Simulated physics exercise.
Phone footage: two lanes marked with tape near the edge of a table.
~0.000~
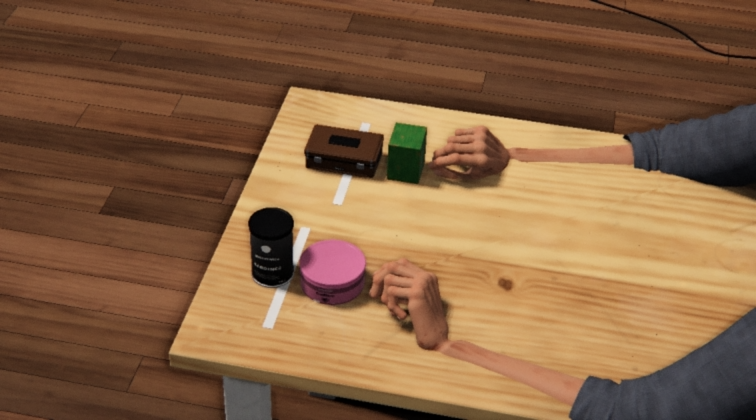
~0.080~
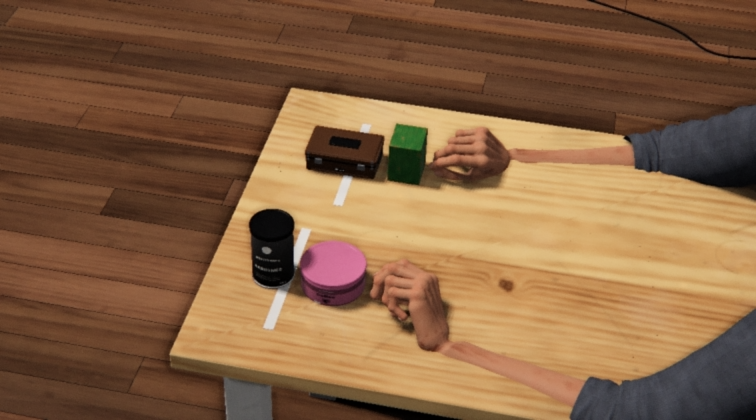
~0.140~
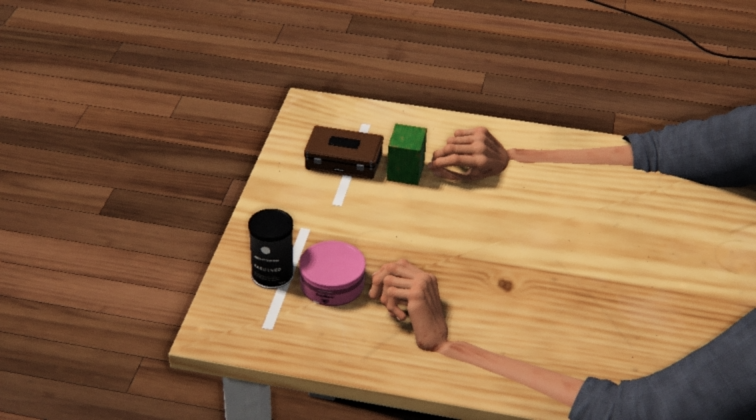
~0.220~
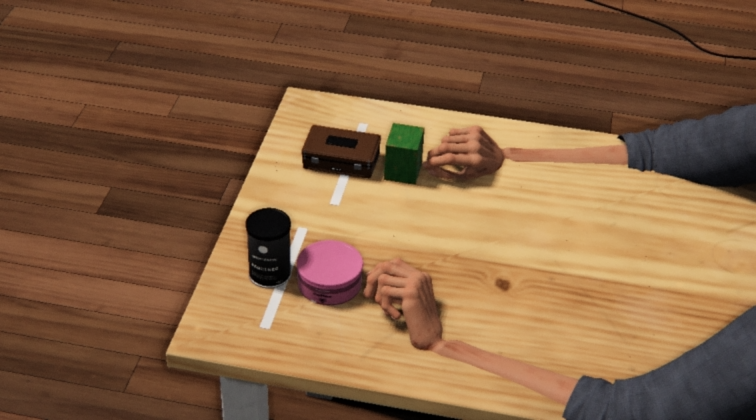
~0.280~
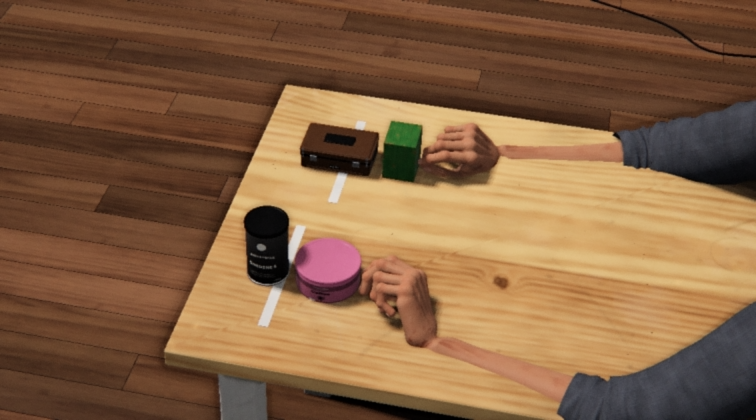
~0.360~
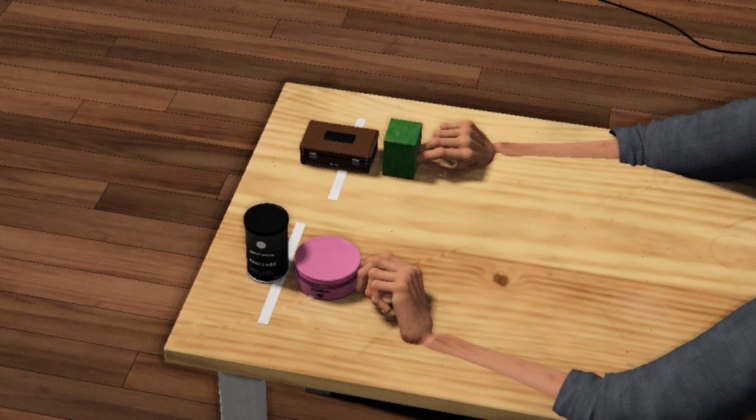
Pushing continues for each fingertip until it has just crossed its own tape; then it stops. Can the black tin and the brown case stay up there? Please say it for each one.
The black tin drops to the floor, the brown case is still on the table.
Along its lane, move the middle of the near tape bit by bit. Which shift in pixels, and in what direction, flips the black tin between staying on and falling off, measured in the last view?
Shift needed: Around 12 pixels, direction right.
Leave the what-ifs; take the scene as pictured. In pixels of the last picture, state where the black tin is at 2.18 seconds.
Close to (152, 284).
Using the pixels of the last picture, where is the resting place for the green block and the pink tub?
First (328, 138), then (246, 255).
By 1.88 s, black tin shifted well along near (195, 232); brown case shifted about its own width near (281, 138).
By 2.18 s, black tin dropping near (151, 285); brown case shifted about its own width near (277, 137).
By 2.44 s, black tin fallen; brown case shifted about its own width near (277, 137).
When it is over (2.6 s), the black tin goes over the edge; the brown case stays on the table, near (277, 137).
